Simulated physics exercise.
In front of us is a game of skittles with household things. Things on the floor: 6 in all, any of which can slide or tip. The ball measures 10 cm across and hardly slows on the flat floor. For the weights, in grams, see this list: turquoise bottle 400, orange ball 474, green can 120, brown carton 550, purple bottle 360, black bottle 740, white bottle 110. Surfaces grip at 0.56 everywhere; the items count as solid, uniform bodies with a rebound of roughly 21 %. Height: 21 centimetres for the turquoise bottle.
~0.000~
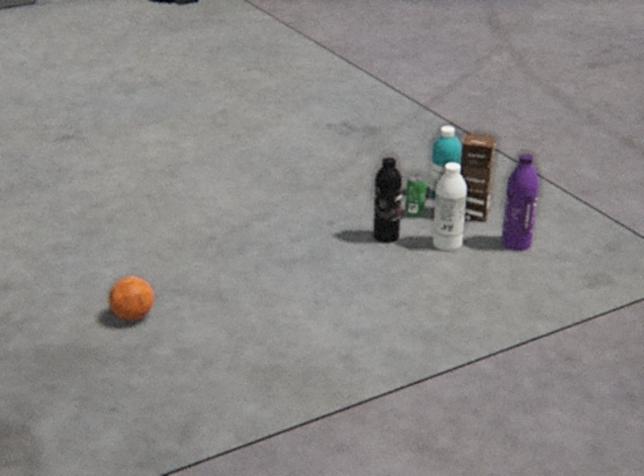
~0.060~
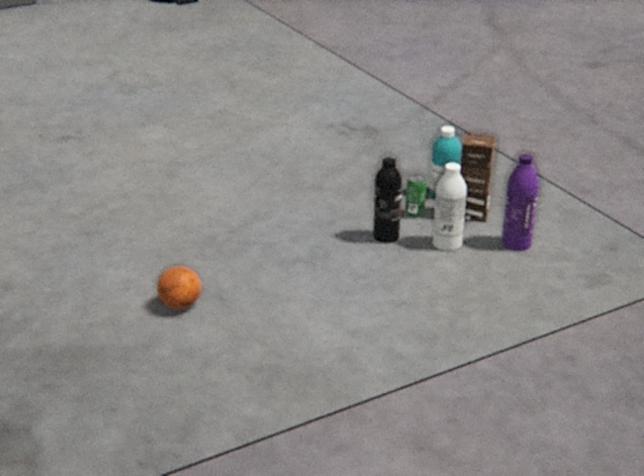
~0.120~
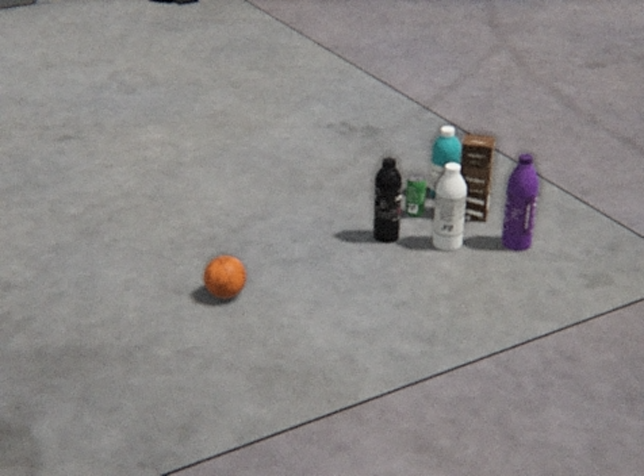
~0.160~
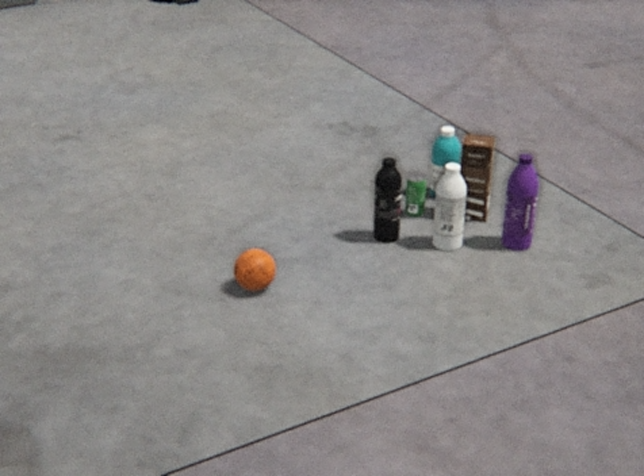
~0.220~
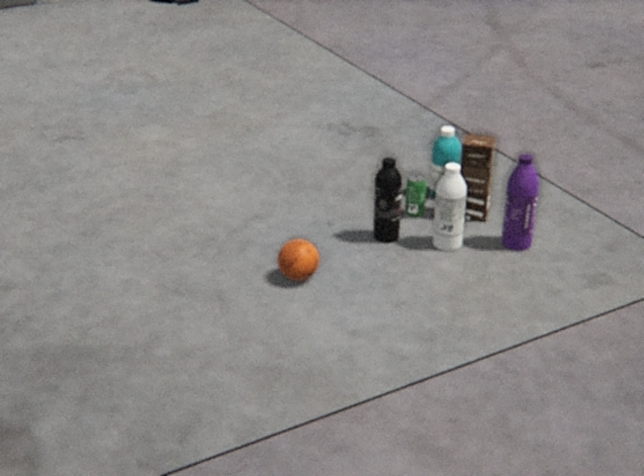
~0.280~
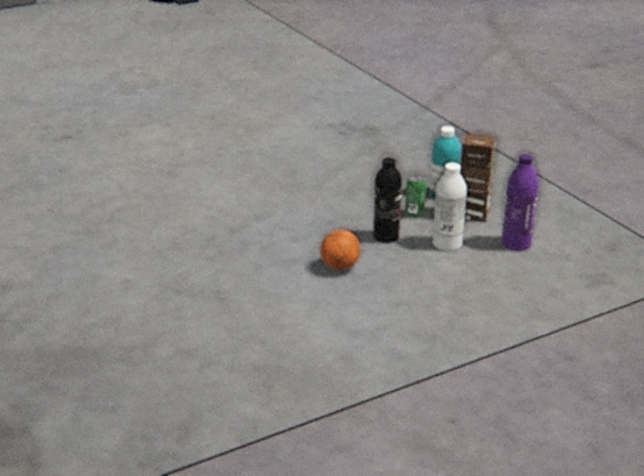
On a gray floor, an orange ball rolls rightward, nearing a group of standing bottles.
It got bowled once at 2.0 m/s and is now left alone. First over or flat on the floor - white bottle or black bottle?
It is the first of the two.
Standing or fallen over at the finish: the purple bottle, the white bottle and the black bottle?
Well, the purple bottle holds steady, the white bottle tumbles down, and the black bottle holds steady.
After 0.58 s, 101 cm rolled; orange ball near (488, 214); white bottle leaning 9° near (516, 185).
After 1.08 s, 123 cm rolled; orange ball near (560, 203); white bottle on its side near (593, 188).
By the end (4.0 s), tipped over on the floor, white bottle; the other 5 in place, give or take 8 cm. Seen from the same camera at the end, white bottle near (611, 195), black bottle near (388, 199). White bottle went at 0.70 s; black bottle was never lost.
